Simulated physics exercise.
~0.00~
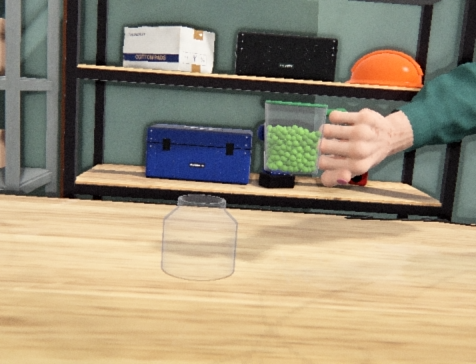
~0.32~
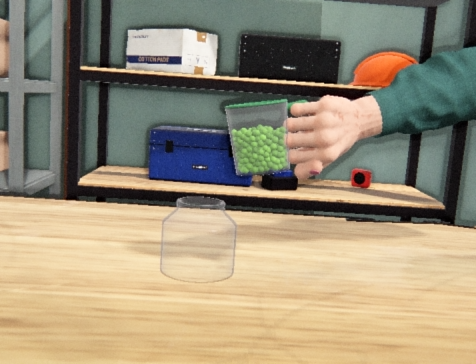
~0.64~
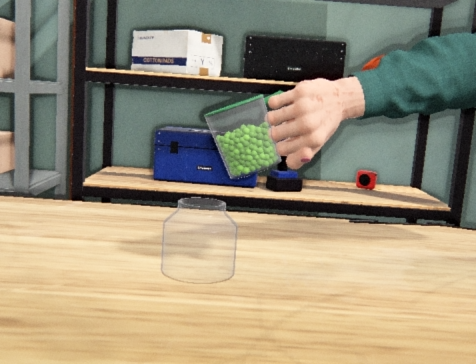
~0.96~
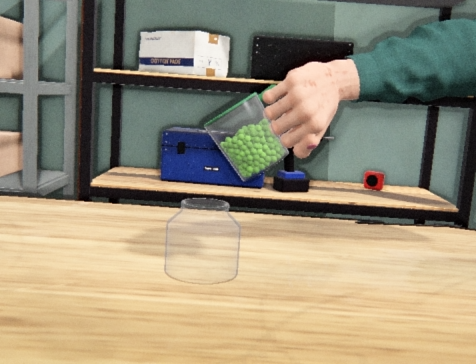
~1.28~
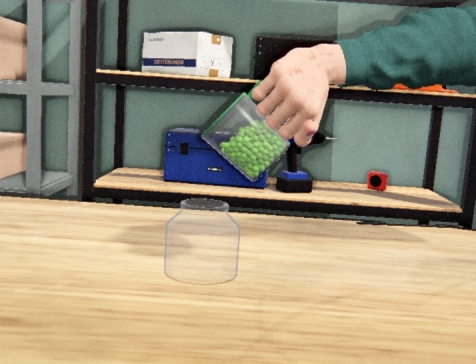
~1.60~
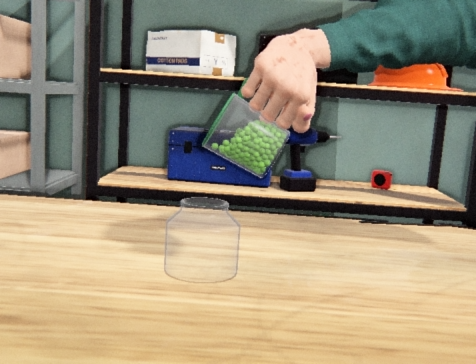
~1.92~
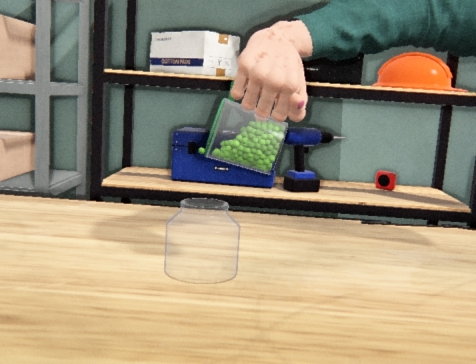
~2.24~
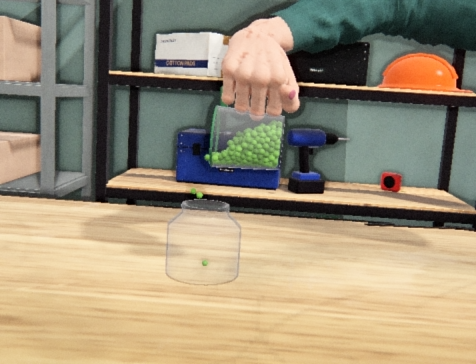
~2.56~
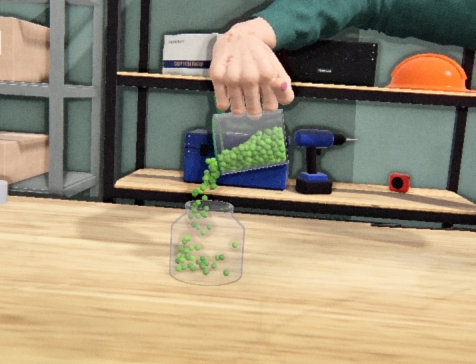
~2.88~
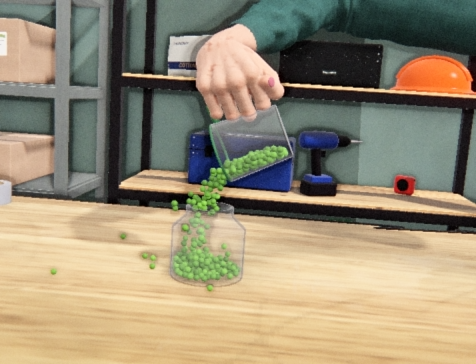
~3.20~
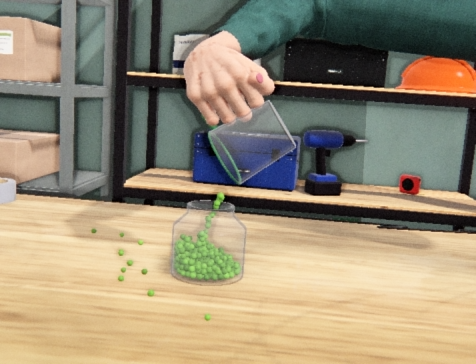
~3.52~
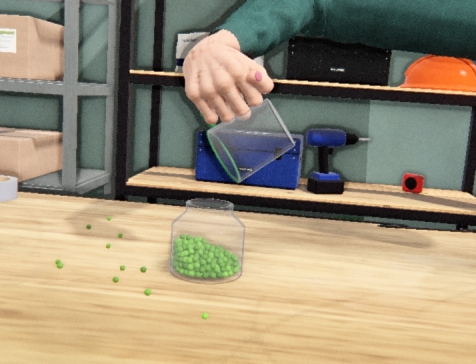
The video shows a hand moving a clear cup of green peas left above a glass jar on a wooden table, then tilting it until the peas pour out. The cup ends empty, with most peas in the jar and a few scattered on the table.
